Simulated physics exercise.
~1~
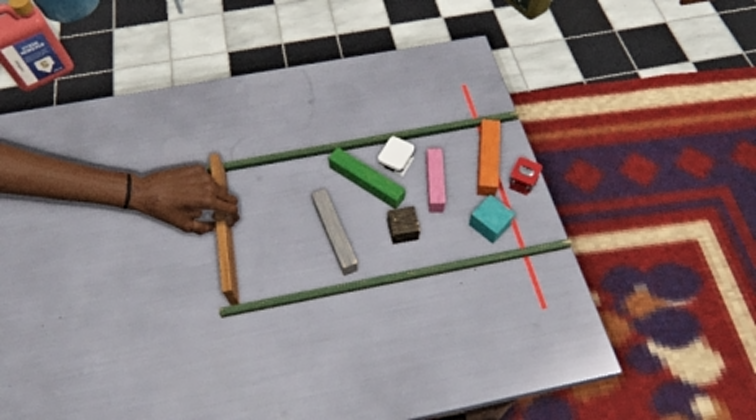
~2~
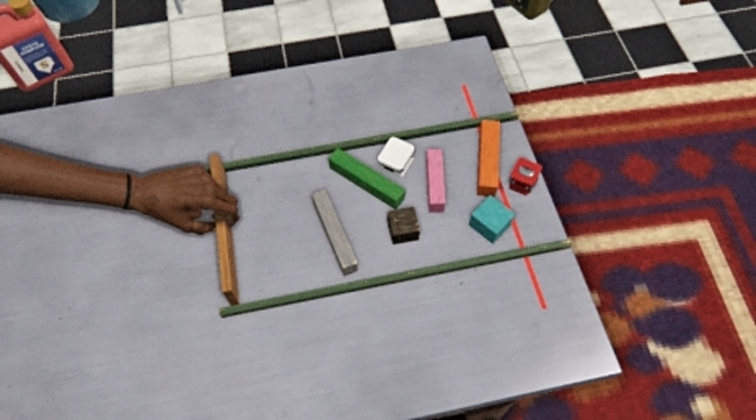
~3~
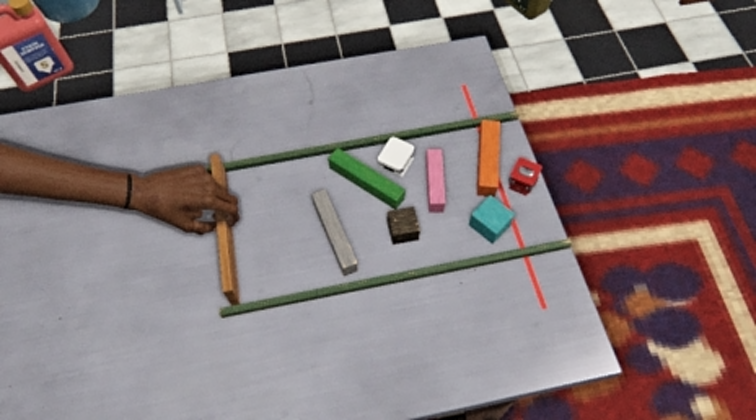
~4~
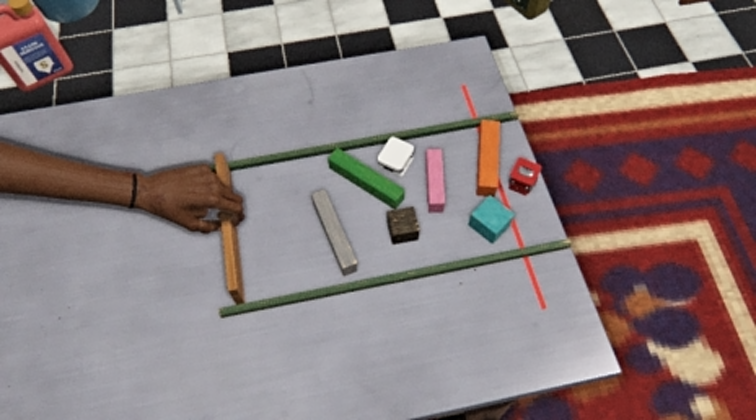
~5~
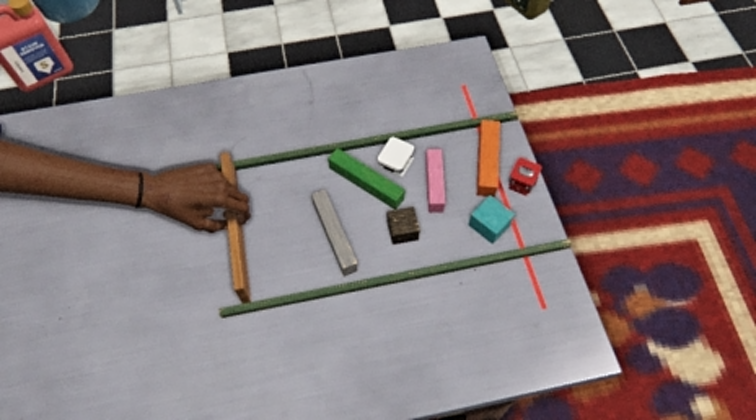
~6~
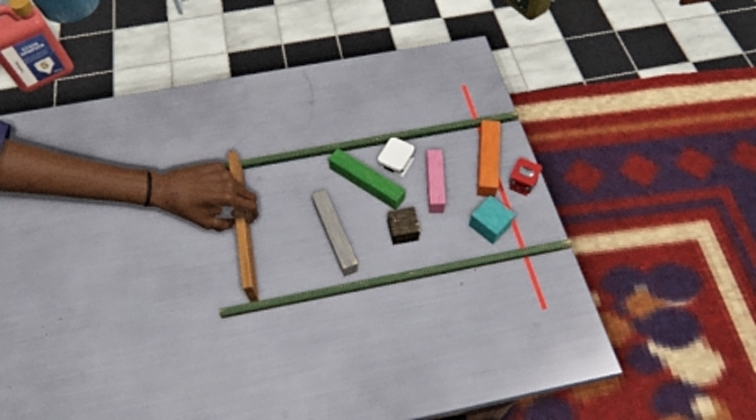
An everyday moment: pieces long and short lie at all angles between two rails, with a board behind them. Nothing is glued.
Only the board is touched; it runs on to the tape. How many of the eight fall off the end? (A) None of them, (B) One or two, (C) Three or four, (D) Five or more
Answer: C.
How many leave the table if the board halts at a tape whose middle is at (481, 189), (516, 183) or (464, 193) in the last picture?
Floor tally per try: 2 / 5 / 1.
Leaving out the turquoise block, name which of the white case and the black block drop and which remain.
White case still up, black block still up.
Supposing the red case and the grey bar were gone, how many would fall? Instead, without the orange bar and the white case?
1 in the first case and 2 in the second.
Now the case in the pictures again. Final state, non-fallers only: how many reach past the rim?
Things overhanging at the end: 1.
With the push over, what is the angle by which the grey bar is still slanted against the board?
Misalignment: Close to 0°.
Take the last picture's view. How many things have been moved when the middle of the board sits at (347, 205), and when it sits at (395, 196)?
The first number is 2, the next one 5.
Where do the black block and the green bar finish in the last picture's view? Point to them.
The black block stops around (538, 202); the green bar around (512, 154).
Early on, none off yet; red case at rest near (524, 177); orange bar at rest near (489, 158); turquoise block at rest near (492, 220).
A while later, none off yet; red case leaning a little near (553, 173); orange bar travelled a little near (526, 152); turquoise block travelled about its own width near (534, 218).
Finally, the number that fall off is three or four; lost, pink bar, turquoise block, orange bar and red case.
